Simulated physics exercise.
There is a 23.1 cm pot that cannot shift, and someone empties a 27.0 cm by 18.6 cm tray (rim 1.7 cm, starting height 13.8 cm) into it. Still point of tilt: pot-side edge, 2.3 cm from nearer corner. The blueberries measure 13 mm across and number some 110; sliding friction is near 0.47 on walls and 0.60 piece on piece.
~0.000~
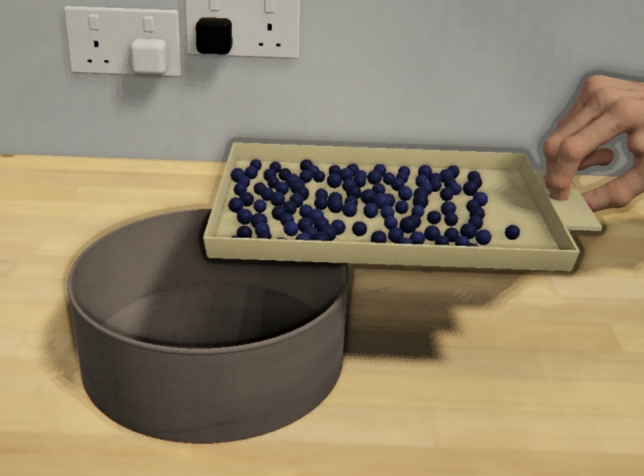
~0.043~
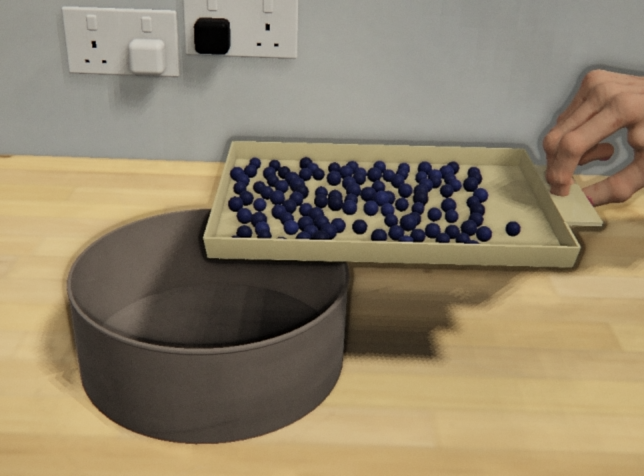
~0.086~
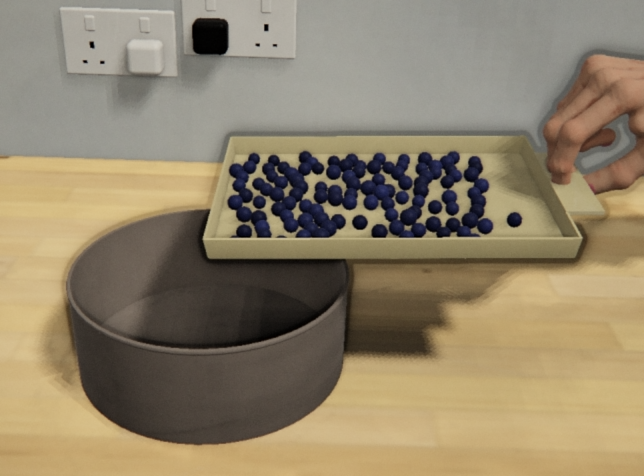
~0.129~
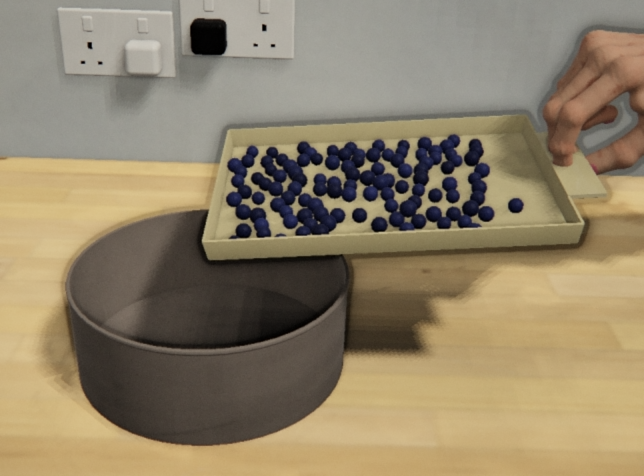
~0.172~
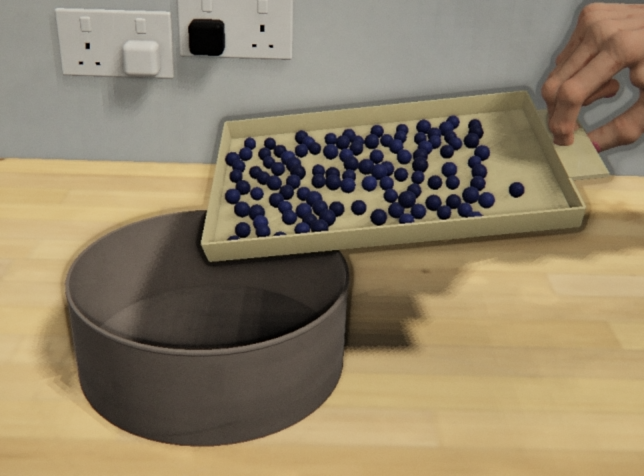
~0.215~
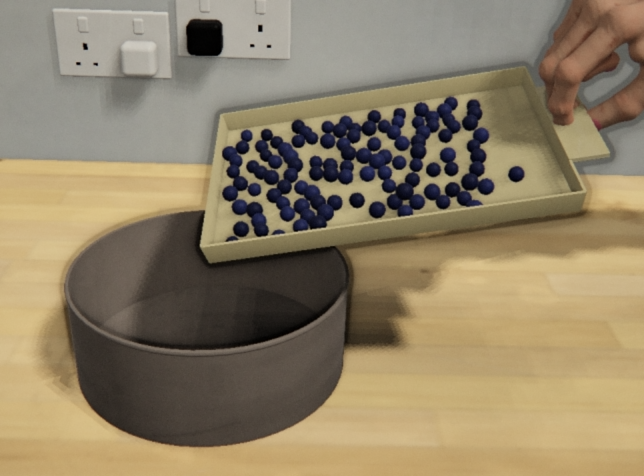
A pale wooden worktop against a grey-blue wall with white sockets, one holding a black plug, is seen from slightly above by a nearly still camera. A dark grey round pot sits at left, and a hand at right holds a shallow cream tray of scattered dark blue berries, its left edge over the pot. The hand raises the tray's right end, slowly then faster, tilting it moderately leftward while the berries barely shift within it.
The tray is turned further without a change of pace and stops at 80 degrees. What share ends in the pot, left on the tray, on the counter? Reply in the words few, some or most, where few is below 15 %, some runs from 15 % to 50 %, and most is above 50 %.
Shares - pot: Few; tray: Most; counter: Few.
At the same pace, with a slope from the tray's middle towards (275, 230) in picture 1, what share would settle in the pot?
About 5 per cent.
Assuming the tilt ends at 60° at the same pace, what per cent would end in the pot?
About 5 in a hundred would end up in the pot.
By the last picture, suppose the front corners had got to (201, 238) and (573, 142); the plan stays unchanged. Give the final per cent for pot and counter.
Final per cent - pot 15, counter 0.
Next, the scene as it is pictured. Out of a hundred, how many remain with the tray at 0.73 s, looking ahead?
It works out to near 100 per cent of the load.
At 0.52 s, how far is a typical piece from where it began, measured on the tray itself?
Around 5 centimetres.
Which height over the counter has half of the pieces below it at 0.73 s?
Some 22 cm.
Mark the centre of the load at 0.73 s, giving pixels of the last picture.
Close to pixel (255, 157).
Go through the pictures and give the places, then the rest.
Tray tilt 0 degrees, front corners at (208, 236) and (575, 250); middle of the pieces at (351, 203); pot at (211, 268), in the first picture.
Tray tilt 1 degrees, front corners at (208, 236) and (576, 246); middle of the pieces at (351, 201), in the second picture.
Tray tilt 3 degrees, front corners at (207, 238) and (578, 237), lowest corner left front; middle of the pieces at (351, 195), in the third picture.
Tray tilt 7 degrees, front corners at (206, 240) and (580, 222), lowest corner left front; middle of the pieces at (350, 186), in the fourth picture.
Tray tilt 11 degrees, front corners at (205, 242) and (581, 206), lowest corner left front; middle of the pieces at (349, 176), in the fifth picture.
Tray tilt 16 degrees, front corners at (204, 244) and (582, 190), lowest corner left front; middle of the pieces at (347, 167); pot at (210, 270). Its pace works out near 105 degrees a second, in the sixth picture.
Then, at 0.52 s, tilt 47 degrees; the tray holds 100 %, the pot 0 %.
Then, at 0.73 s, tilt 69 degrees; the tray holds 100 %, the pot 0 %.
After 1.05 s, tilt 80 degrees; the tray holds 95 %, the pot 5 %.
In the end, at 1.6 s, pot 5 %, tray 95 %, counter 0 %.
